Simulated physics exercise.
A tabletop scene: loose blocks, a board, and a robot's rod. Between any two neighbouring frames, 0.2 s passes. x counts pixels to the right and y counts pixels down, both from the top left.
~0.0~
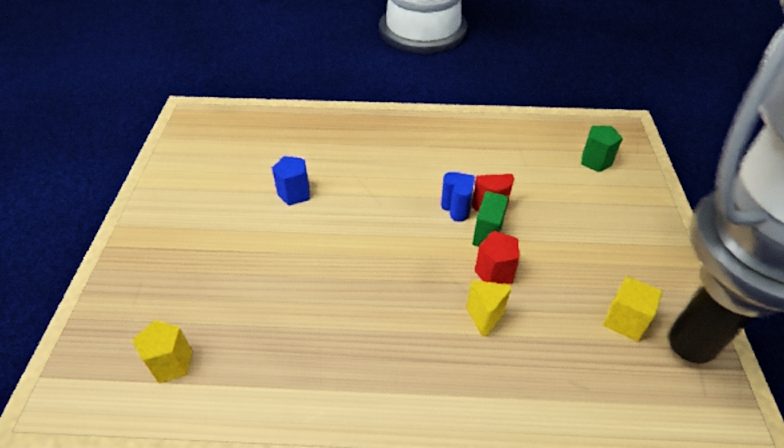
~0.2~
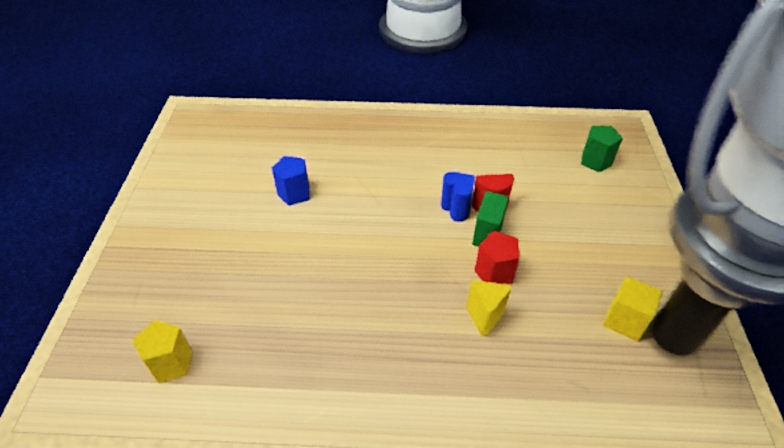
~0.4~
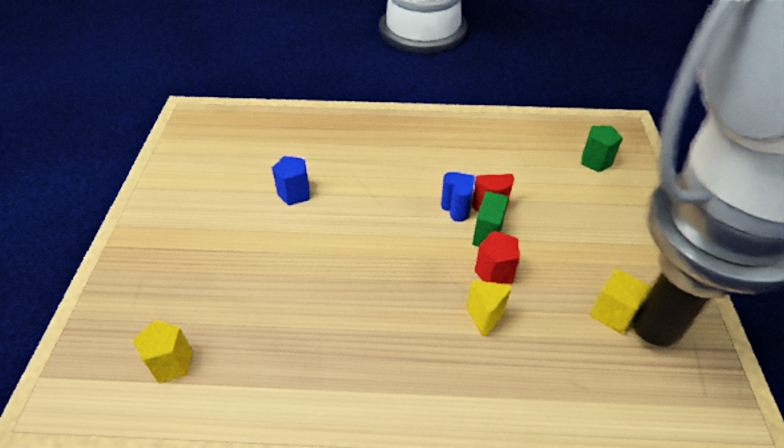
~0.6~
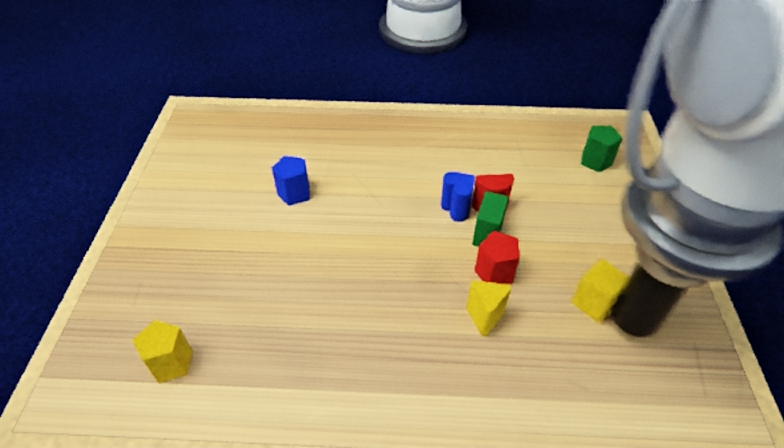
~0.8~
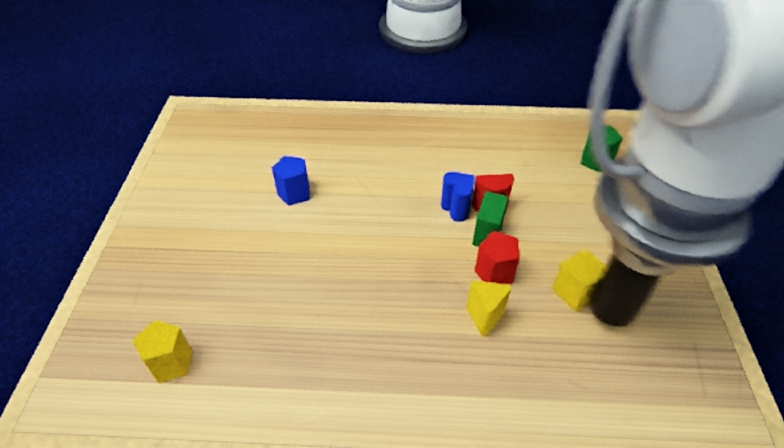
A robot's dark rod moves left and pushes a yellow block a short way across the table.
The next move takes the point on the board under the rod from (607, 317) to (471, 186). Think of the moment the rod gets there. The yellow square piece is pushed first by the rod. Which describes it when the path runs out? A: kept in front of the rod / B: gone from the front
B: Gone from the front.
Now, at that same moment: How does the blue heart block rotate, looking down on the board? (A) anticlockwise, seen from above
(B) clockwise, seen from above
(B)
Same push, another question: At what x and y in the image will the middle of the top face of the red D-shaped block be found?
Its top centre is at about (452, 140).
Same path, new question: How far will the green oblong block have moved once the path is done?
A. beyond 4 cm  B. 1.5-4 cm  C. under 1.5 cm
A
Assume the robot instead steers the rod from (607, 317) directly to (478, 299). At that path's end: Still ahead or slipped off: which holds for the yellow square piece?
The yellow square piece won't stay at the front of the rod.
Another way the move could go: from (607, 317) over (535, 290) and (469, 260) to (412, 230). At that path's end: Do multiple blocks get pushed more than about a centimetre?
I believe so.
The first path, step by step. One third of the way, rod (559, 257); yellow square piece (528, 223), turned 35° anticlockwise.
Two thirds of the way, rod (513, 213); blue heart block (430, 171), turned 25° clockwise; green oblong block (452, 191), turned 20° anticlockwise; red D-shaped block (489, 171), turned 45° clockwise; yellow square piece (480, 192), turned 60° anticlockwise.
At the end, rod (472, 176); blue heart block (420, 169), turned 50° clockwise; green oblong block (435, 191), turned 55° anticlockwise; red D-shaped block (452, 140), turned 40° clockwise; yellow square piece (457, 180), turned 90° anticlockwise.
